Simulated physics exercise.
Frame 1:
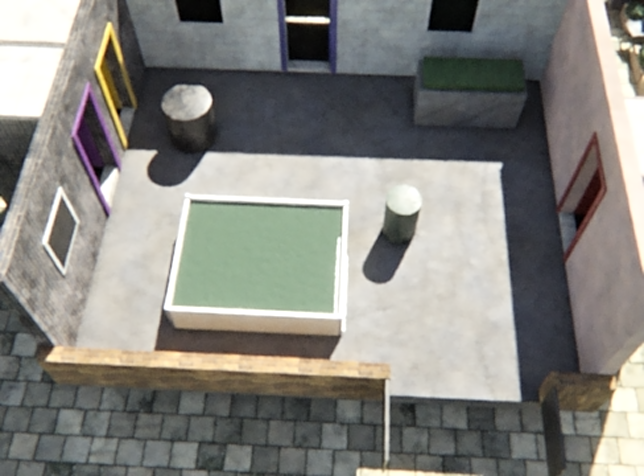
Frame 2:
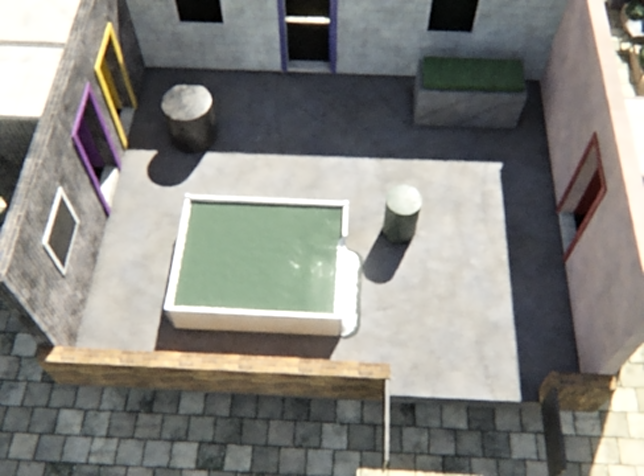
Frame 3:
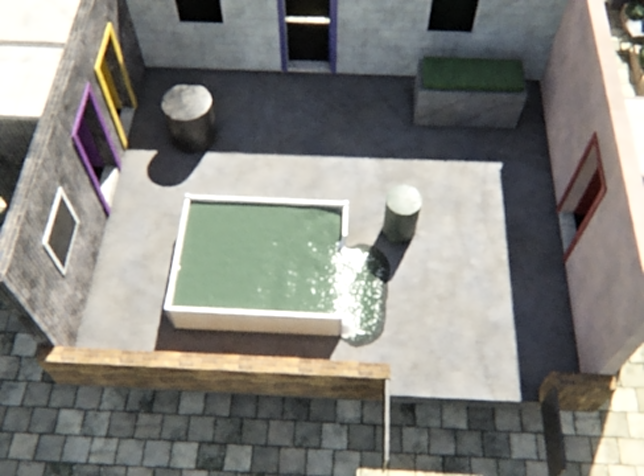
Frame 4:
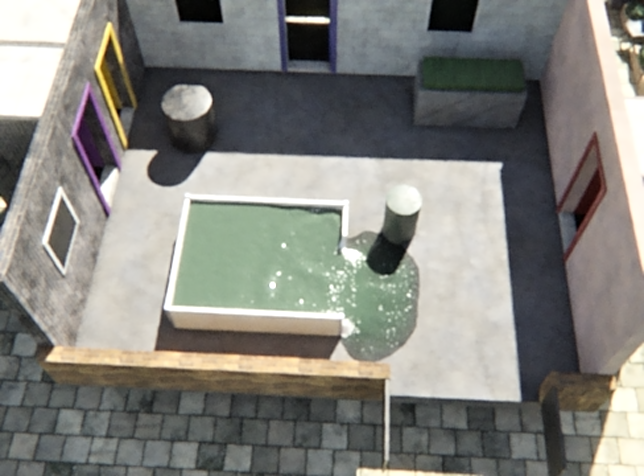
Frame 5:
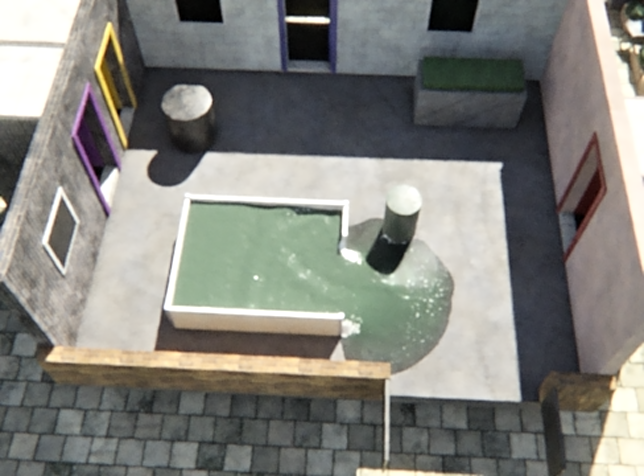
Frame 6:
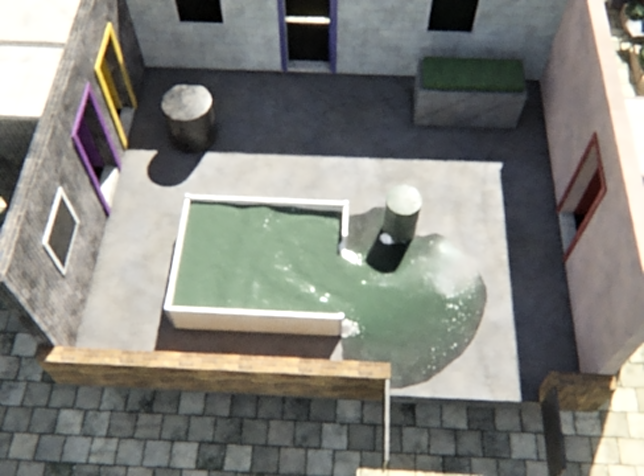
Rectangular tank of green water breaking open on its right side, water pouring out and spreading across the walled yard's pale floor.
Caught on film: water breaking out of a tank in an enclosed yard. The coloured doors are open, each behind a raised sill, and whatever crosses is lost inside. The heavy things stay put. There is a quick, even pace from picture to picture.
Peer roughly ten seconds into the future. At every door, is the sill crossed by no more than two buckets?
One by one: The purple door sees no more than two buckets come in; the blue door sees no more than two buckets come in; the yellow door sees no more than two buckets come in; the red door sees more than two buckets come in.
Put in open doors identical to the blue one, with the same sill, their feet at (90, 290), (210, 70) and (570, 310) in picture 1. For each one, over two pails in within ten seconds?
In order: Falls short, falls short, exceeds it.
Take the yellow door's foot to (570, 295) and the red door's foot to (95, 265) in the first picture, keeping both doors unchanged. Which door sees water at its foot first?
The one in yellow.
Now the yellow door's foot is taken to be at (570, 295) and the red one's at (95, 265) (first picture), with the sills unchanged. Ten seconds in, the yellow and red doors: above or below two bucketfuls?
As I see it, the yellow door crosses the line and the red door does not reach it.
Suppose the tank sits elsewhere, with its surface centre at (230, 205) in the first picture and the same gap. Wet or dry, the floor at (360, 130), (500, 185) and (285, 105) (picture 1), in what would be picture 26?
In that order: Reached by the flood, reached by the flood, not reached.
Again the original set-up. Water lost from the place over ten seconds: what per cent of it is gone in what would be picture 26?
I'd estimate close to 40 per cent.
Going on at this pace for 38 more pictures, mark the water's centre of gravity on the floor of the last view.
Around (396, 248).
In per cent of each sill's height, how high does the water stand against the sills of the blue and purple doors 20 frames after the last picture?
Estimate, in order: 0 and 0 percent.
A moment on, water covers 25 % of the floor; the purple door not reached, the blue door not reached, the yellow door not reached, the red door not reached.
Next, water covers 30 % of the floor; the purple door not reached, the blue door not reached, the yellow door not reached, the red door under two buckets in.
Then, water covers 35 % of the floor; the purple door not reached, the blue door not reached, the yellow door not reached, the red door over two buckets in.
Later, water covers 45 % of the floor; the purple door not reached, the blue door not reached, the yellow door not reached, the red door far over two buckets in.
In the end, water covers 75 % of the floor; the purple door not reached, the blue door wet at the sill, nothing in, the yellow door wet at the sill, nothing in, the red door far over two buckets in.
